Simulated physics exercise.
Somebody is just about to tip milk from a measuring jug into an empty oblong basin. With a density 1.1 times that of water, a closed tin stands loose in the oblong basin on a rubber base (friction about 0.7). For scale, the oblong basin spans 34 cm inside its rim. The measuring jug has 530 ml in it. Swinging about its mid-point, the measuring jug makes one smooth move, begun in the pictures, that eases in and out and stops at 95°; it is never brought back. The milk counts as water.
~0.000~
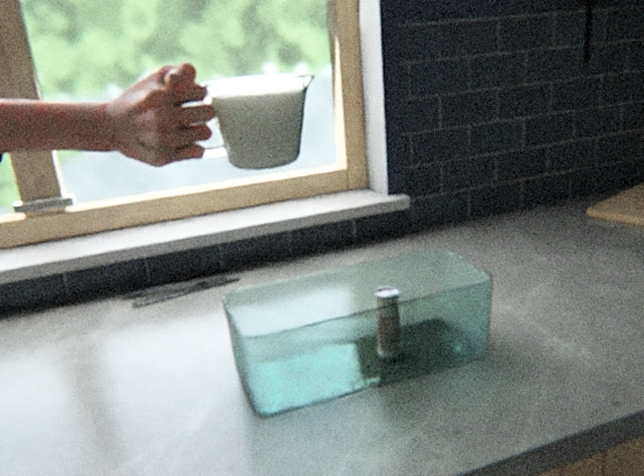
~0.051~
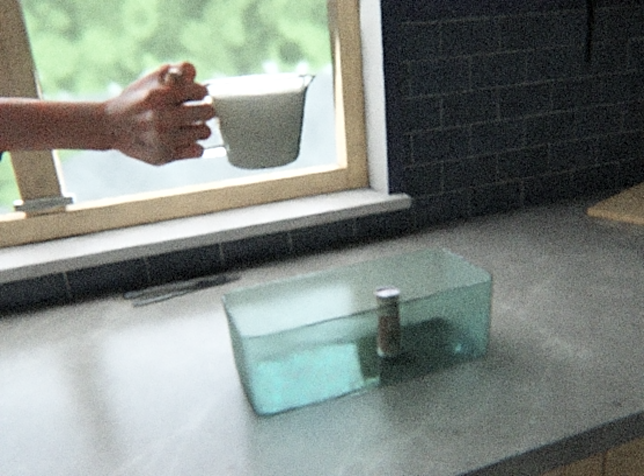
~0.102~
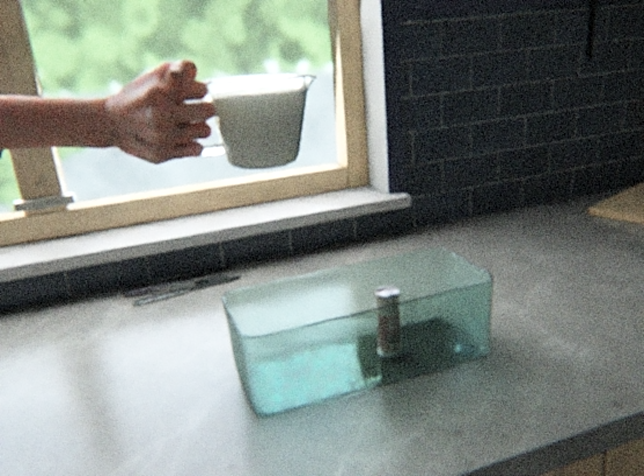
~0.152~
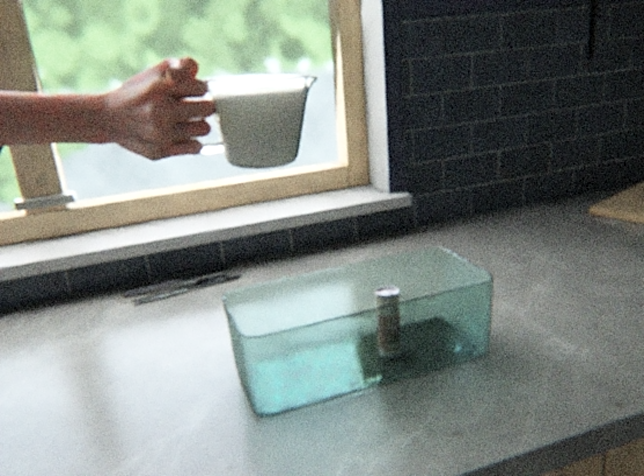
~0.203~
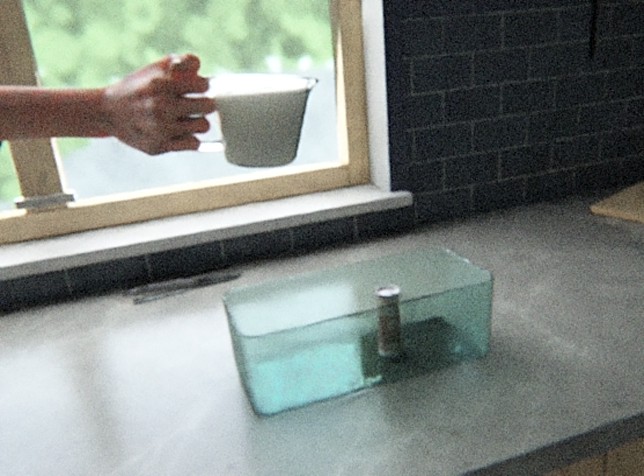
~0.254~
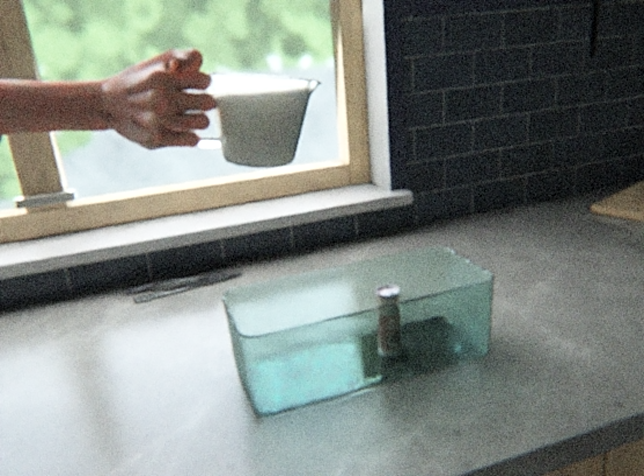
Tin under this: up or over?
Up.
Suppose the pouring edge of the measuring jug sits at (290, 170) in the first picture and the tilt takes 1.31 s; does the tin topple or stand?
Then the tin remains standing.
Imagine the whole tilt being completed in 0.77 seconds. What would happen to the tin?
The tin stays balanced.
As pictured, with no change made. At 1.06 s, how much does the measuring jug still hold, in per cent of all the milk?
Remaining share: Approx. 20 %.
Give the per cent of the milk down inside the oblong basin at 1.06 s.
Roughly 52 %.
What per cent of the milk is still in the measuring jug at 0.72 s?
Still held: Roughly 74 % of the total.
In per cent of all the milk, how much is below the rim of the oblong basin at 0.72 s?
Near 3 in a hundred.
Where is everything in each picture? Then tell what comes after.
In the first frame, it leans 0°; its right rim is at (315, 75); the milk meets the walls at (209, 97) and (301, 87); the oblong basin's rim runs from (231, 316) to (467, 263); the tin's top is at (387, 294).
In the second frame, it leans 0°; its right rim is at (315, 75); the milk meets the walls at (209, 97) and (301, 87).
In the third frame, it leans 1°; its right rim is at (316, 75); the milk meets the walls at (209, 96) and (302, 87).
In the fourth frame, it leans 3°; its right rim is at (317, 77); the milk meets the walls at (210, 95) and (303, 87).
In the fifth frame, it leans 6°; its right rim is at (319, 79); the milk meets the walls at (212, 95) and (305, 87).
In the sixth frame, it leans 9°; its right rim is at (321, 82); the milk meets the walls at (214, 95) and (307, 87).
By 0.72 s the tilt is 55° and 73 per cent is still to pour; the tin stands where it began.
By 1.06 s the tilt is 87° and 20 per cent is still to pour; the tin stands where it began.
By 1.42 s the tilt is 95° and 1 per cent is still to pour; the tin stands where it began.
By 1.81 s the tilt is 95° and 0 per cent is still to pour; the tin stands where it began.
At rest the tin stands where it began.
